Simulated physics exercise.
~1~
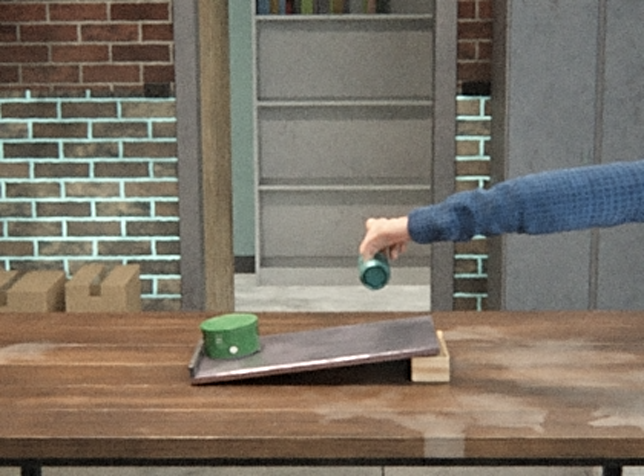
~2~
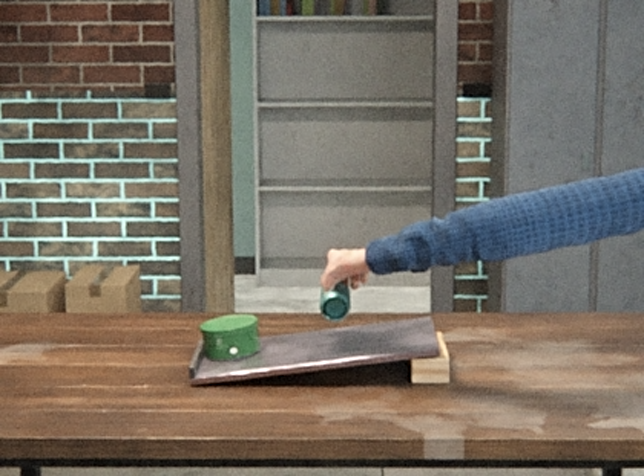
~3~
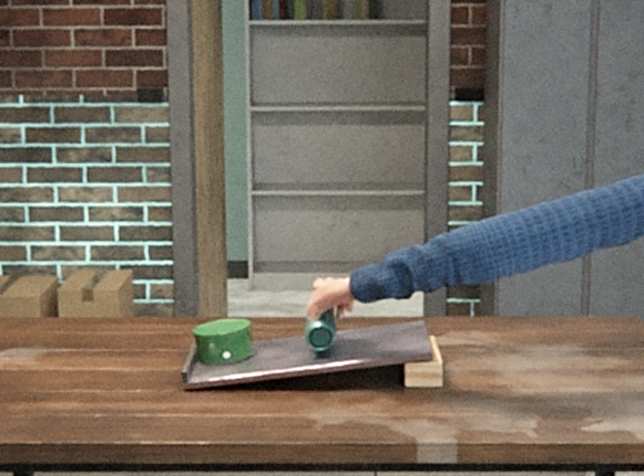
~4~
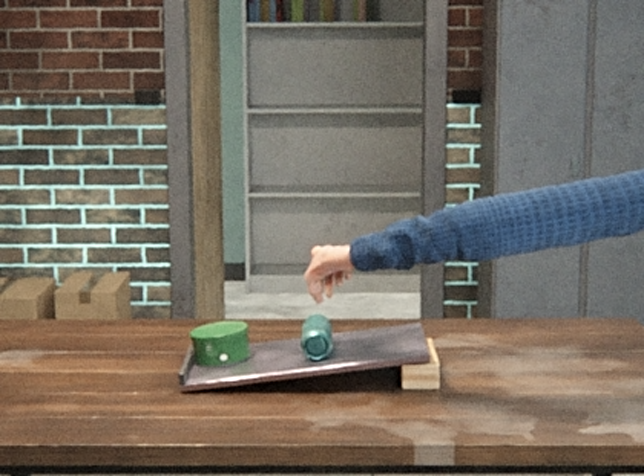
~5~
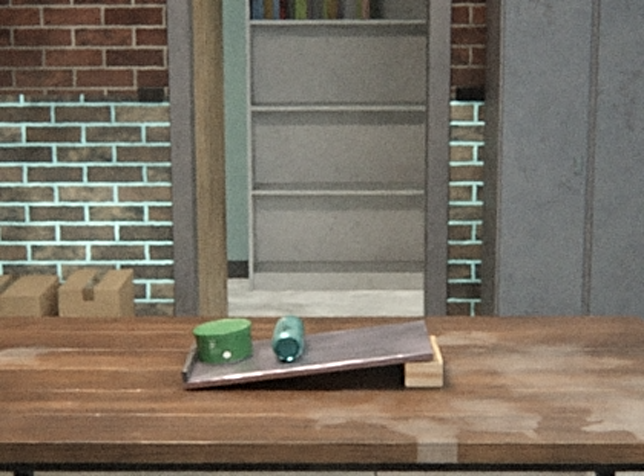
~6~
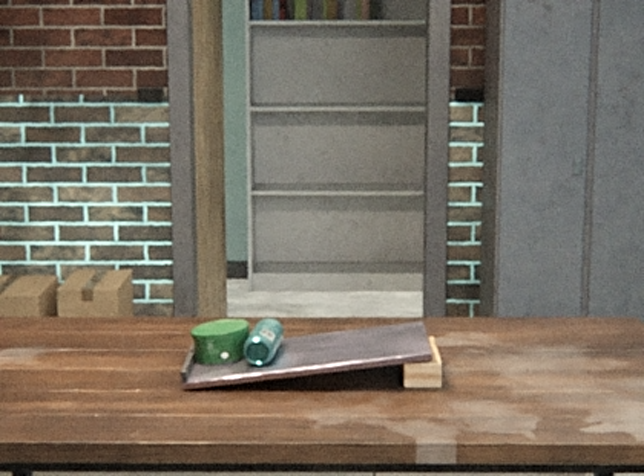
A hand sets a turquoise can on a sloping board, and it rolls down to a green tub.
